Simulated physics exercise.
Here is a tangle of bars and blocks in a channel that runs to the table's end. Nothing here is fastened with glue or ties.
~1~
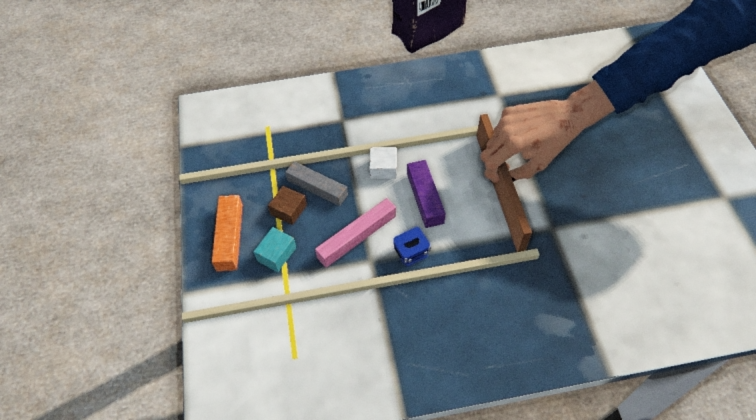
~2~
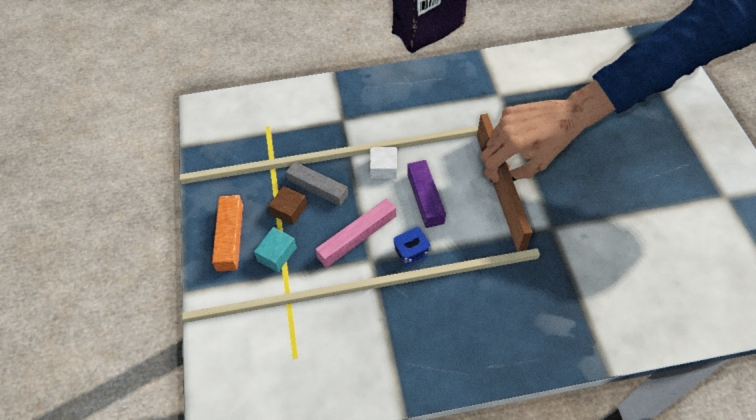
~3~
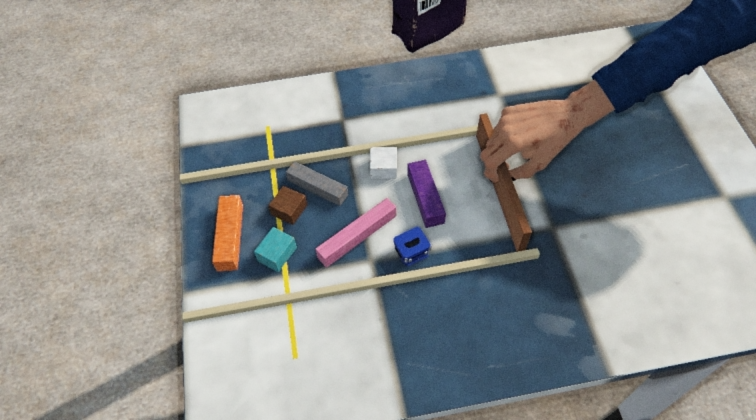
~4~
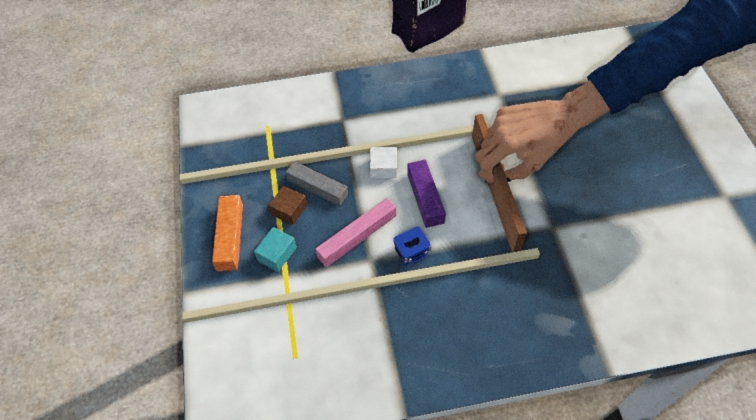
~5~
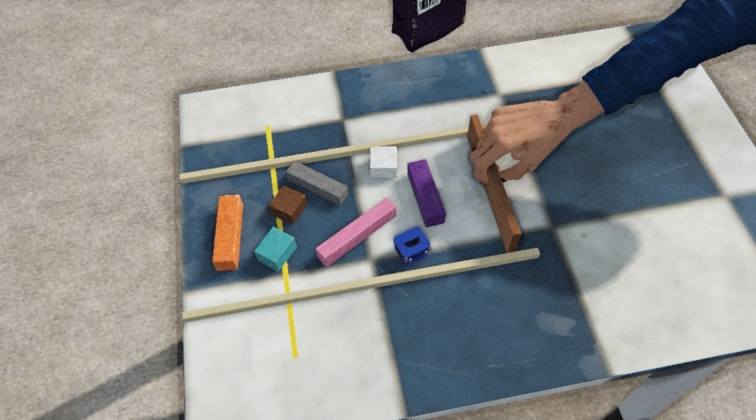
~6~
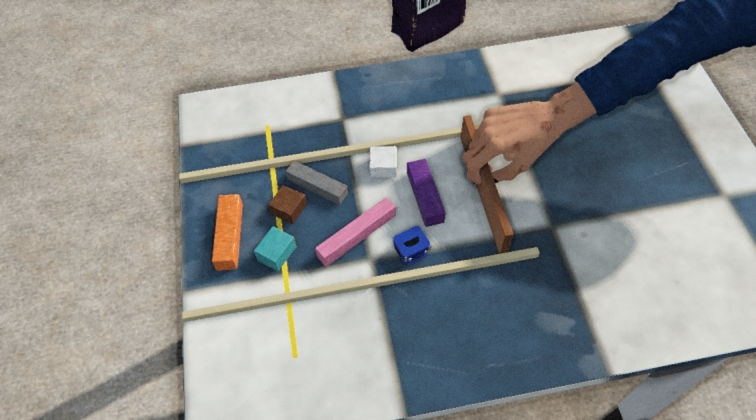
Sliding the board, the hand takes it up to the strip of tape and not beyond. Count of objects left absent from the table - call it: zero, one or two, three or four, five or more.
My call is zero.
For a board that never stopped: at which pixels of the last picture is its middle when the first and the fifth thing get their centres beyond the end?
Pixels in order: Roughly (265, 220), roughly (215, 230).
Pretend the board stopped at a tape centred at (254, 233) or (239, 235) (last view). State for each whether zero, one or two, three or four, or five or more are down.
Taking the two tapes in that order, the answers are 1 or 2 and 1 or 2.
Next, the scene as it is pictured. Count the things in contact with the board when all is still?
That comes to 3.
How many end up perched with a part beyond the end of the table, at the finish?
That'd be 0.
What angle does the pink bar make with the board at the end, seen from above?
It is near 10° out of line.
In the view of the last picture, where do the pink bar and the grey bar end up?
The first comes to rest at (246, 256), and the second at (227, 195).
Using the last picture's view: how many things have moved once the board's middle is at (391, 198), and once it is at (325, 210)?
Tally: First 4; then 7.
Early on, none off yet; orange bar at rest near (228, 232); turquoise block at rest near (276, 249); brown block at rest near (288, 204).
A while later, none off yet; orange bar at rest near (228, 232); turquoise block at rest near (275, 249); brown block moving near (284, 207).
Finally, the number that fall off is zero.
